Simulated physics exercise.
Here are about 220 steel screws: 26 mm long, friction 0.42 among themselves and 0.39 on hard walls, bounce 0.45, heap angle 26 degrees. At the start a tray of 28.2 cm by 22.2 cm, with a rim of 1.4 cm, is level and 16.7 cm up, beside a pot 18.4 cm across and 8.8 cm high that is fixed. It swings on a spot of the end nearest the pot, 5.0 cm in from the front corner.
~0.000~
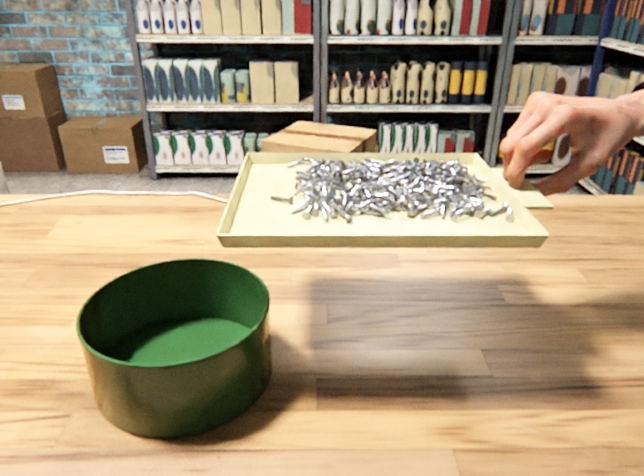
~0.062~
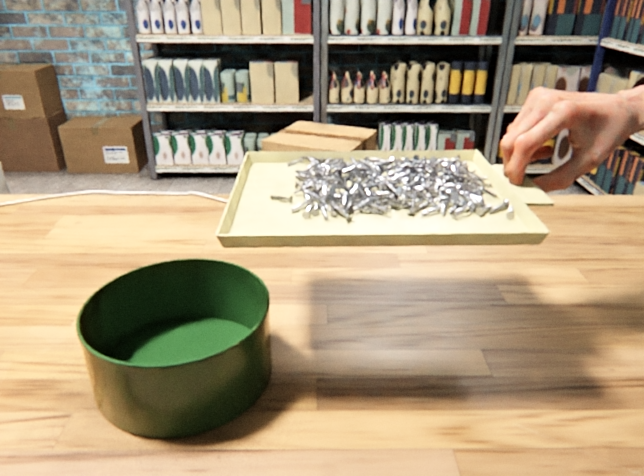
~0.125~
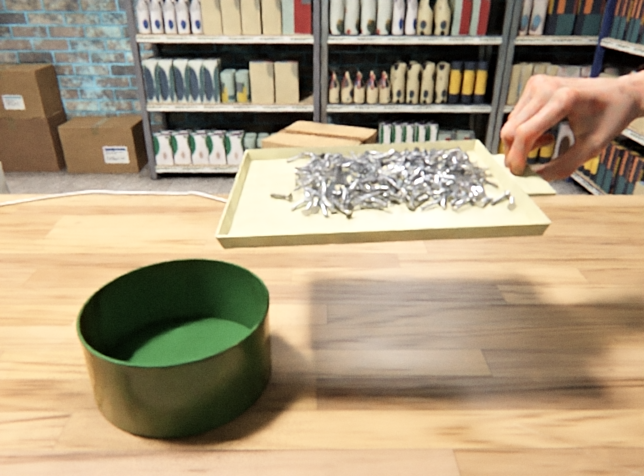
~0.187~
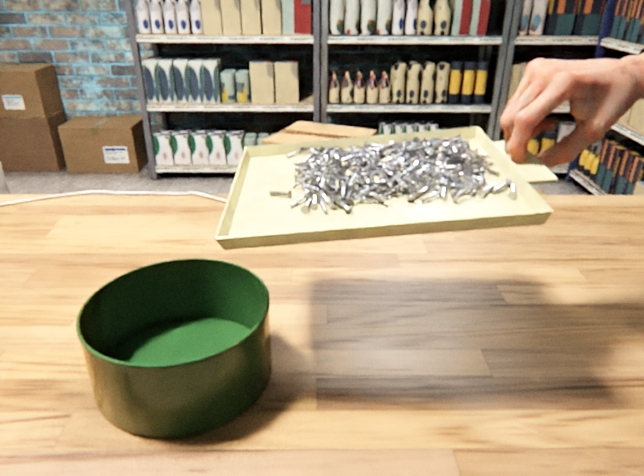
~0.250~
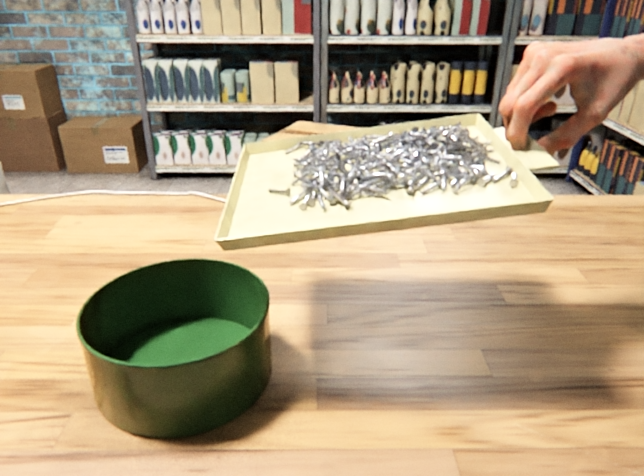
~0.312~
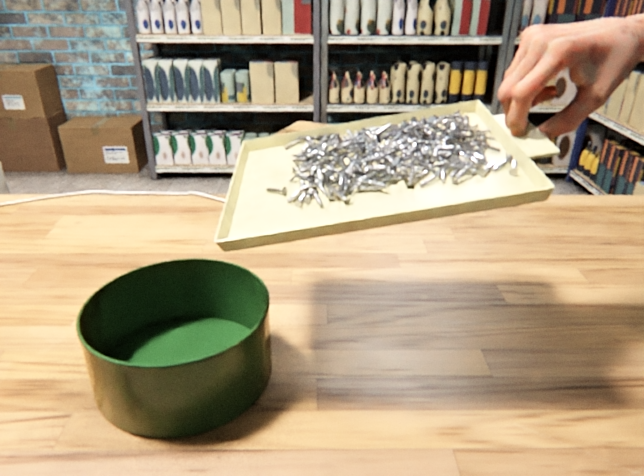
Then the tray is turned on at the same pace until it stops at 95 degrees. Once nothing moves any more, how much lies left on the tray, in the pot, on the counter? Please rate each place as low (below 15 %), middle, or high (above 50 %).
Tray: Low, pot: High, counter: Low.
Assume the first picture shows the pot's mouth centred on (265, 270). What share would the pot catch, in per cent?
I'd expect near 30 per cent.
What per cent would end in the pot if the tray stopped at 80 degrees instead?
Result: Close to 100 %.
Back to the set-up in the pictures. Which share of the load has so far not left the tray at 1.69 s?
I'd say close to 25 per cent.
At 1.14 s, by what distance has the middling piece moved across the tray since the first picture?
Around 18 centimetres.
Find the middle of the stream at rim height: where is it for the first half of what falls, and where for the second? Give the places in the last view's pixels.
Near (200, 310) at first, near (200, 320) afterwards.
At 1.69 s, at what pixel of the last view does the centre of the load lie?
The middle of the load should be at about (209, 365) by then.
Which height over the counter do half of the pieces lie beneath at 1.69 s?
Around 2 cm up.
After 1.14 s, tilt 51 degrees; the tray holds 80 %, the pot 5 %.
After 1.69 s, tilt 76 degrees; the tray holds 25 %, the pot 65 %.
Then, at 2.30 s, tilt 95 degrees; the tray holds 0 %, the pot 100 %.
At rest (2.6 s), tray 0 %, pot 100 %, counter 0 %.
